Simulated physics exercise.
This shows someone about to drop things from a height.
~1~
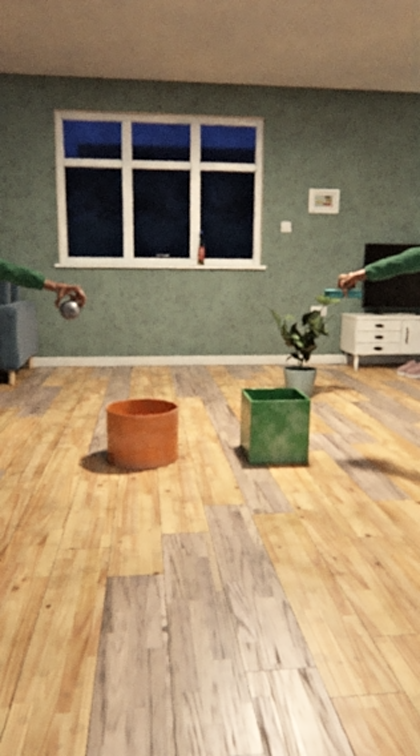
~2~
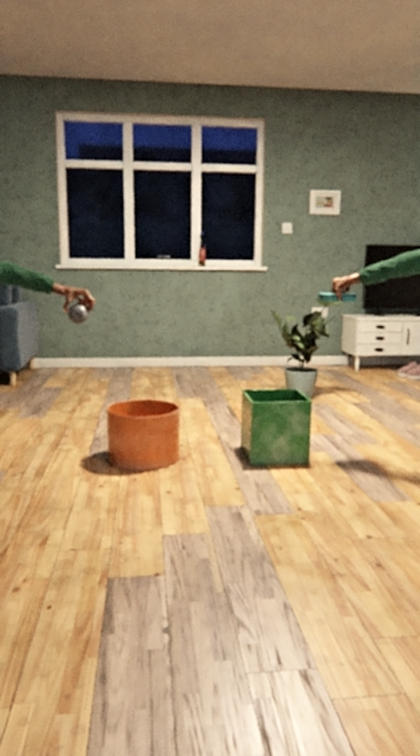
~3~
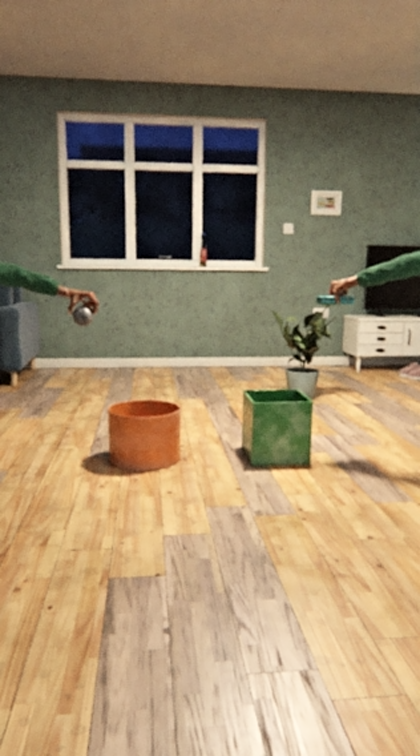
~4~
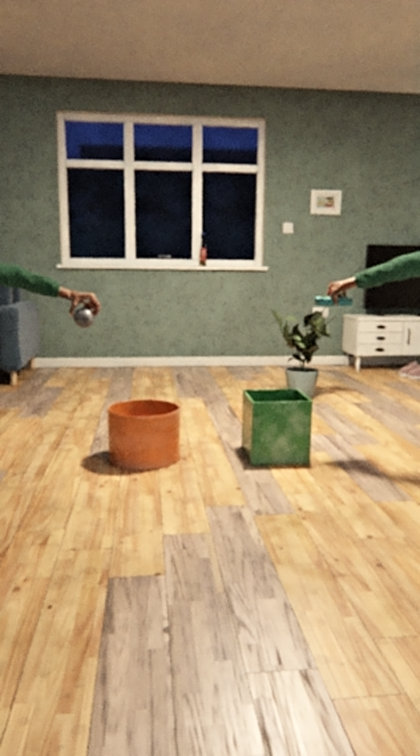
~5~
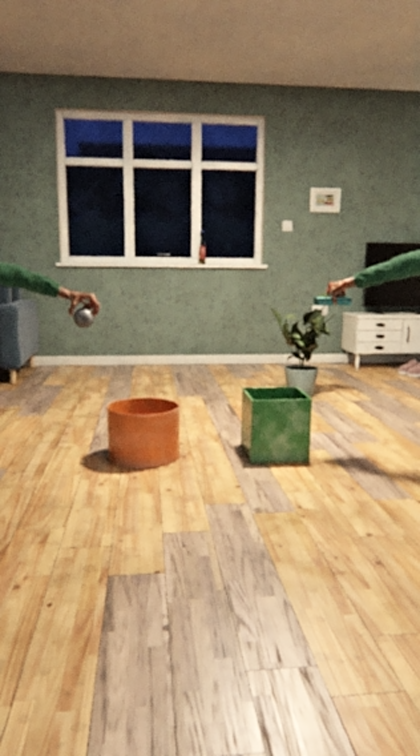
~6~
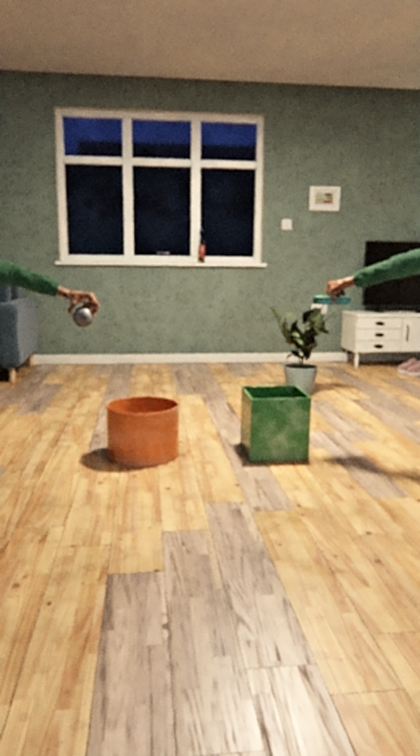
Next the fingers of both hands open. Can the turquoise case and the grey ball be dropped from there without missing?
In the end the turquoise case falls beside it; the grey ball falls beside it.
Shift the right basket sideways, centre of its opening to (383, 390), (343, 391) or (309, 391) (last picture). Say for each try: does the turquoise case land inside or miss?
In turn it lands outside; goes in; drops into the container.
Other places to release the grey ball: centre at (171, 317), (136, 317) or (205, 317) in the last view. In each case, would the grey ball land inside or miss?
Try by try, it goes in; lands inside; lands outside.
Then, 0.20 s after the last picture, turquoise case falling near (330, 328); grey ball falling near (84, 345).
Then, 0.32 s after the last picture, turquoise case falling near (328, 381); grey ball falling near (86, 401).
At rest, the turquoise case ends up outside, near (324, 447); the grey ball ends up outside, near (87, 447).
